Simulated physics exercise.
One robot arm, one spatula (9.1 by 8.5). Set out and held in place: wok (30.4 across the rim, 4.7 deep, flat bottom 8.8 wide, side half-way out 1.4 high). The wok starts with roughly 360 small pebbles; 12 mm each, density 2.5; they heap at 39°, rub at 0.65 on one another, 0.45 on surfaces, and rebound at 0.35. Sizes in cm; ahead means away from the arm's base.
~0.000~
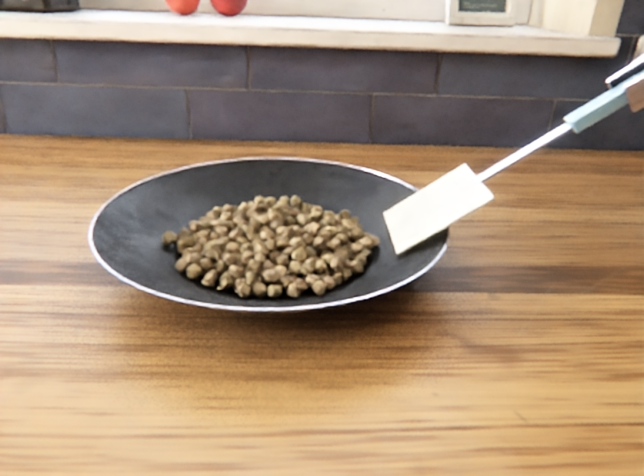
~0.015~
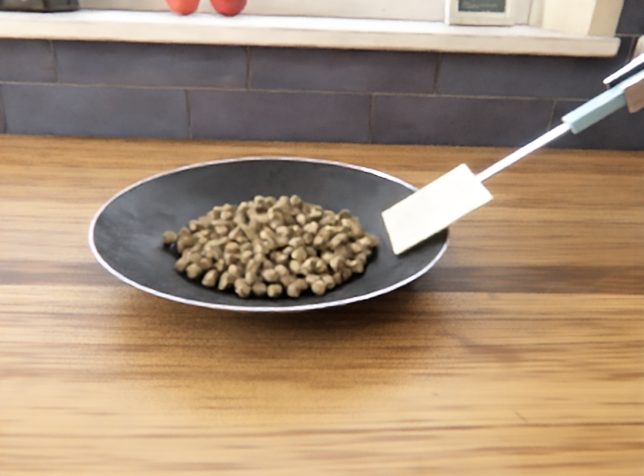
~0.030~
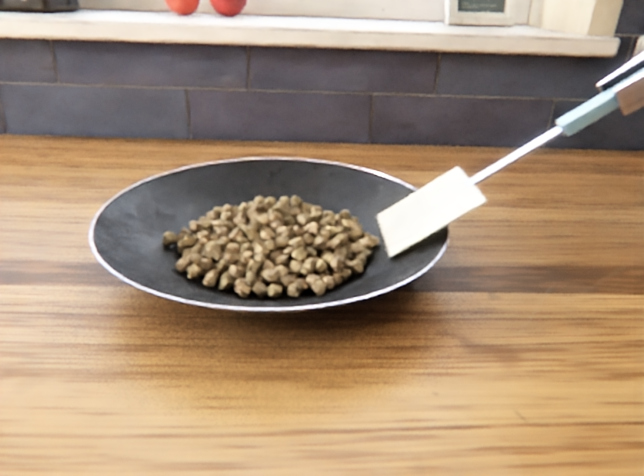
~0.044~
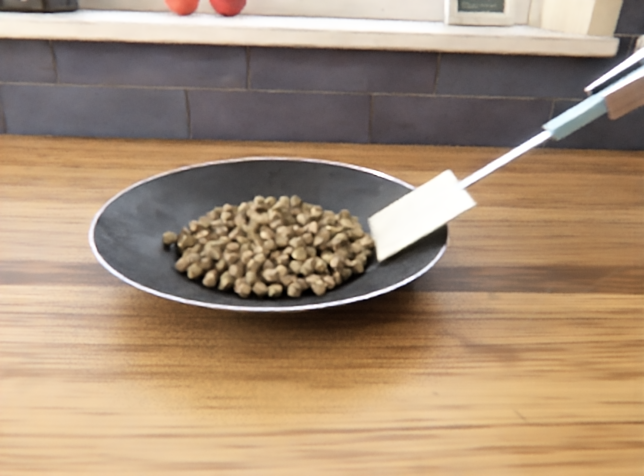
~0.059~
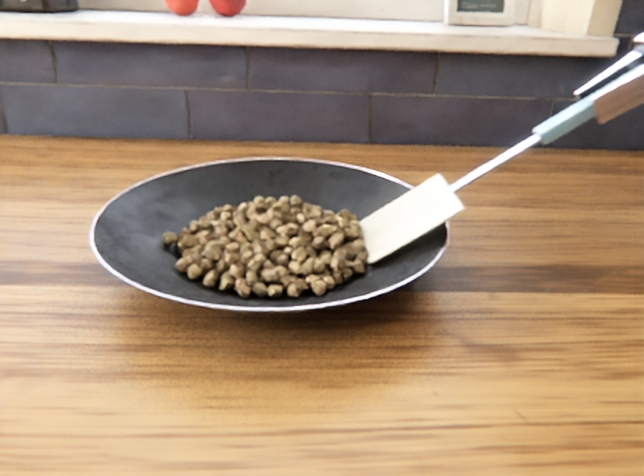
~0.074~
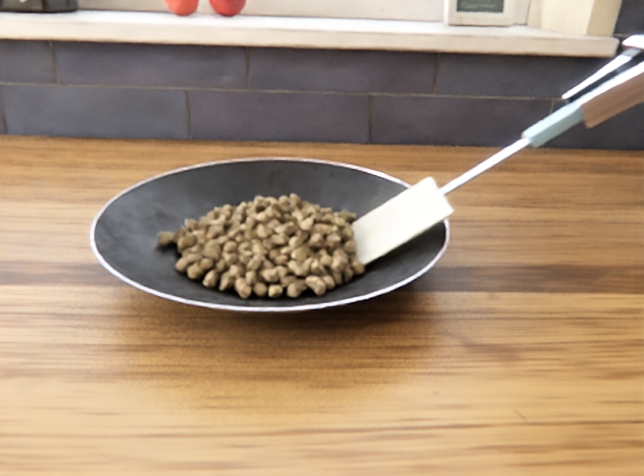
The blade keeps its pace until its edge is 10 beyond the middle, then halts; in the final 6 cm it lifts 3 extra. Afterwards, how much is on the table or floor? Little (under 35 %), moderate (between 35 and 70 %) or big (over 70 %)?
A little share, under 35 %, ends on the table or floor.
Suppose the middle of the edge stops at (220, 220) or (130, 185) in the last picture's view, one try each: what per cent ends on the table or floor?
About 0 and 40 per cent.
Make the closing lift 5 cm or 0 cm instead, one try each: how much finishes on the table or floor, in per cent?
Some 15 and 30 per cent.
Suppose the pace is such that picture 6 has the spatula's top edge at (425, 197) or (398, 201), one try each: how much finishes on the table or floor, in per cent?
About 35 and 45 per cent.
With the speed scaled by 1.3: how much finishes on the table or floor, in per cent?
Some 30 per cent.
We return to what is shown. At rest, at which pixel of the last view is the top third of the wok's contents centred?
Around (153, 220).
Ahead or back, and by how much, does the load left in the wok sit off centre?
Some 5.5 cm ahead.
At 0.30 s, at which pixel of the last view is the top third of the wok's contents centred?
Near (149, 211).
By 0.19 s, sloping 36°, highest piece 4 above the table; 359 in the wok.
By 0.30 s, sloping 36°, highest piece 7 above the table; 354 in the wok, 5 on the blade or in flight.
By 0.56 s, sloping 36°, highest piece 7 above the table; 278 in the wok, 80 on the table or floor, 1 on the blade or in flight.
By 1.61 s, sloping 36°, highest piece 6 above the table; 277 in the wok, 82 on the table or floor.
Final count, 277 in the wok, 82 on the table or floor. That is 23 % on the table or floor.
